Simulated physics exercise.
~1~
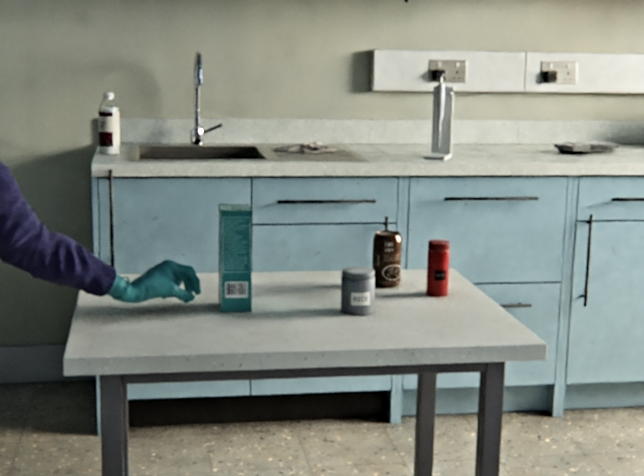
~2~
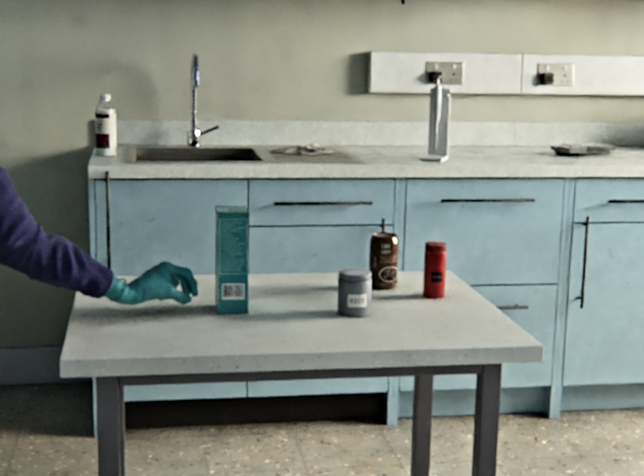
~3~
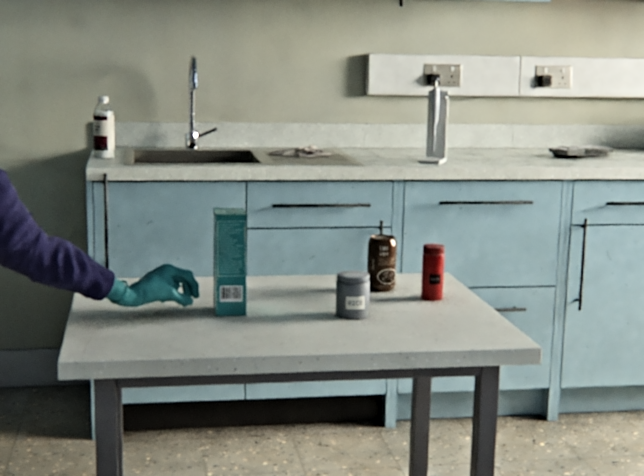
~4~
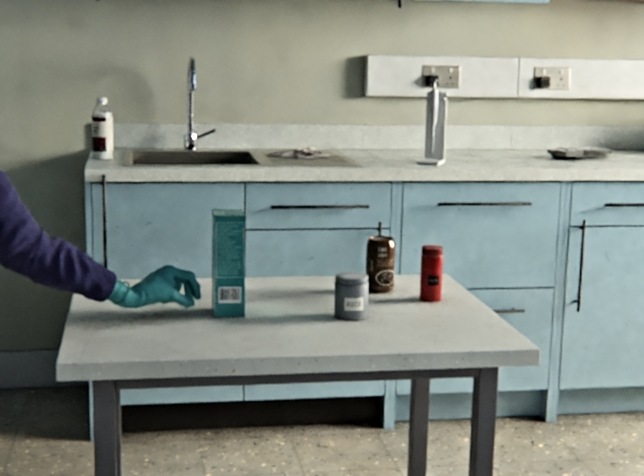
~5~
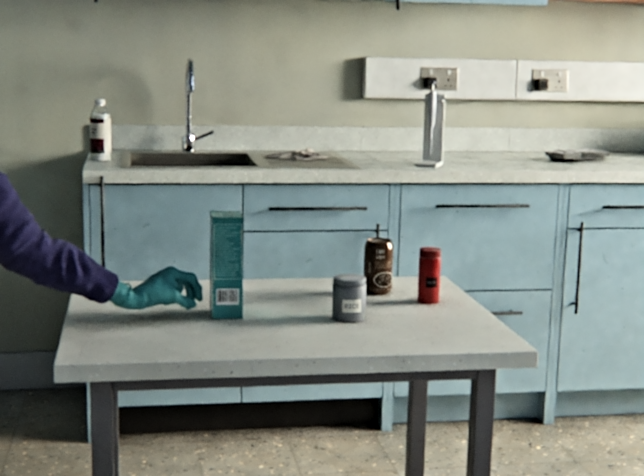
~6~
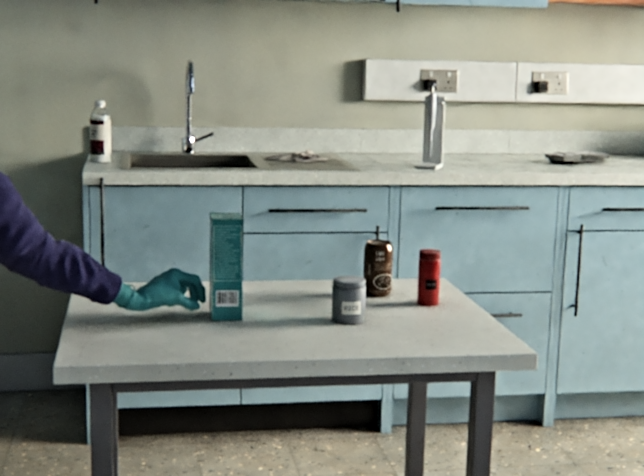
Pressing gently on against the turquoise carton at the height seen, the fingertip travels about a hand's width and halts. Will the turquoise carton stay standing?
It stays erect.
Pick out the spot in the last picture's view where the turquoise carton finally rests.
End position, last frame: About (283, 265).
Then, 0.70 s past the last view, turquoise carton displaced a little near (246, 266).
Then, 1.20 s past the last view, turquoise carton displaced about its own width near (265, 266).
Finally, moved from the start, turquoise carton. Final places as the last picture's camera would see them, turquoise carton near (283, 265).
